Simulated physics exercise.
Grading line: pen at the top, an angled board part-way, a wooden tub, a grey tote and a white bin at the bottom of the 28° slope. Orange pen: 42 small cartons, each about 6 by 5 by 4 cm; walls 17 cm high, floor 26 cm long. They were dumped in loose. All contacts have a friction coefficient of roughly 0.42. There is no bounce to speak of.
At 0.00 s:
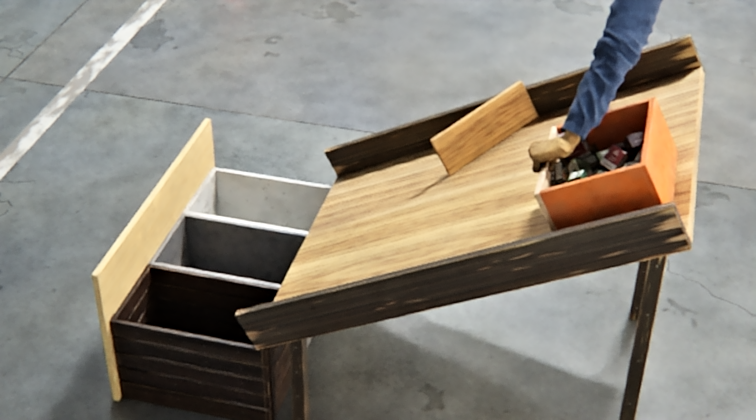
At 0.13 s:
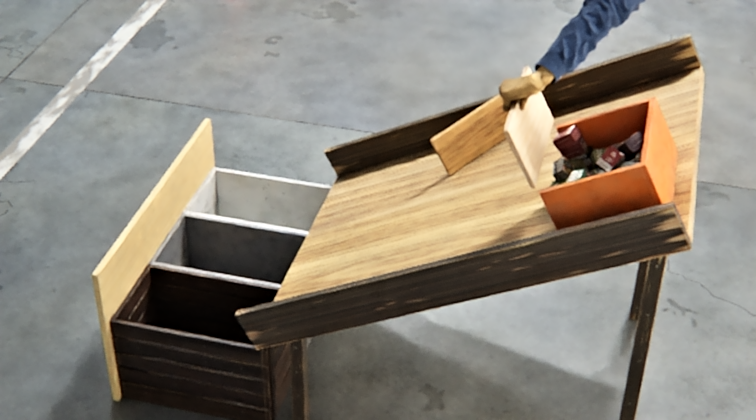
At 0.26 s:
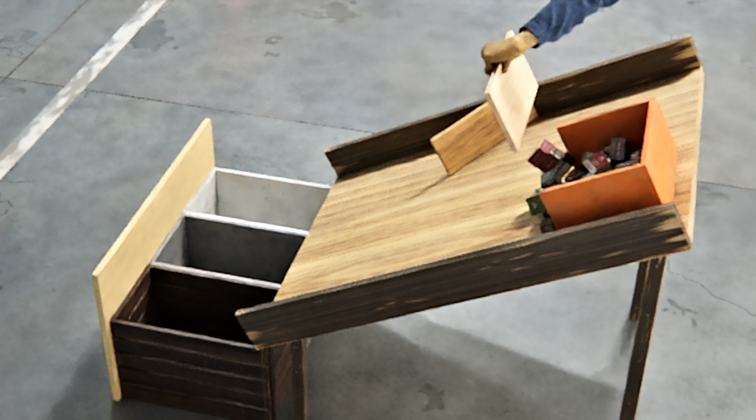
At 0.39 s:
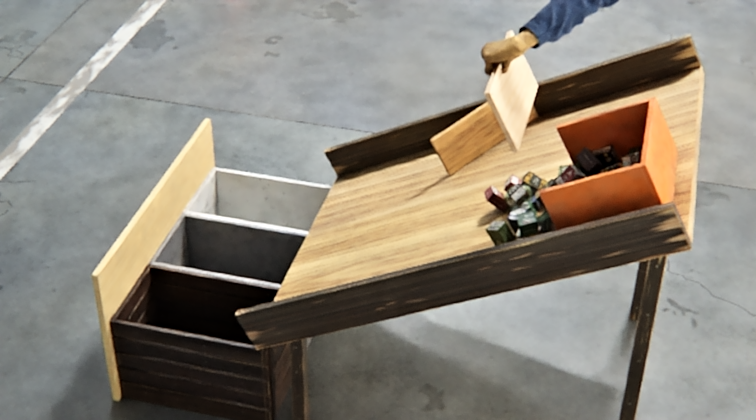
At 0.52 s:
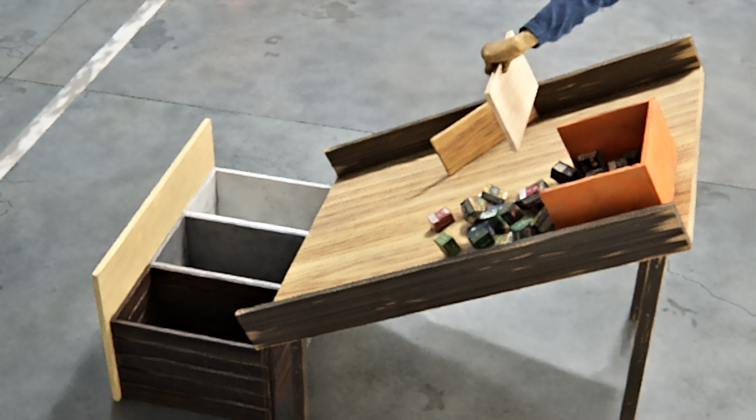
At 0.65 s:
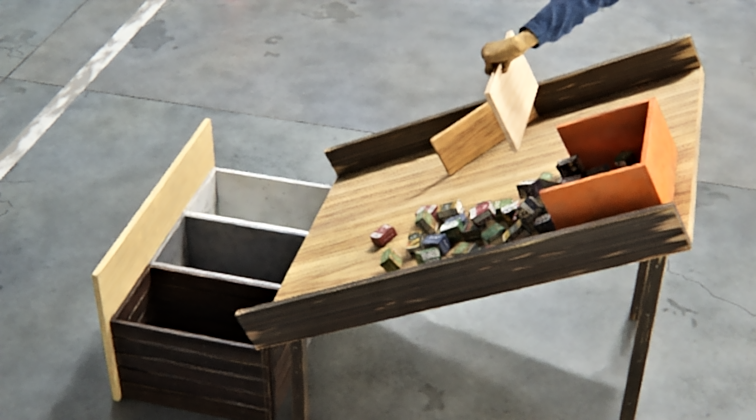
A gloved hand lifts a pale panel away from the open side of an orange pen on a sloping wooden table, and small cartons tumble out, spreading down the slope to the left in a loose, lengthening cluster.
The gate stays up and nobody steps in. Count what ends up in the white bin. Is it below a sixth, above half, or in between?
Expect less than a sixth of the load in the white bin.
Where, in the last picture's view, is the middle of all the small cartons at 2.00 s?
Around (191, 343).
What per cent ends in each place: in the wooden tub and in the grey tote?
About 60 and 40 per cent.
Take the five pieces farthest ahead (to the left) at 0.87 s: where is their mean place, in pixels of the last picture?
At about (313, 260).
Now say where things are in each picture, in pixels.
In the first picture (we follow the rim corner now nearest the camera), orange pen at (640, 165); white bin at (320, 235); nothing out yet.
Orange pen at (640, 165), in the second picture.
Orange pen at (640, 165); 10 out, in the third picture.
Orange pen at (640, 165); 15 out, the lowest carton at (497, 199), in the fourth picture.
Orange pen at (640, 165); 21 out, the lowest carton at (442, 219), in the fifth picture.
Orange pen at (640, 165); white bin at (320, 235); 28 out, the lowest carton at (383, 235), in the sixth picture.
After 0.87 s, 3 still in the orange pen, 38 on the slope and 1 in the air.
After 1.14 s, 4 in the wooden tub, 4 in the grey tote, 31 on the slope and 3 in the air.
After 1.51 s, 16 in the wooden tub, 9 in the grey tote, 14 on the slope and 3 in the air.
When it is over (at 2.00 s), 26 in the wooden tub and 16 in the grey tote. Asked share, 0 of 42, 0 per cent.
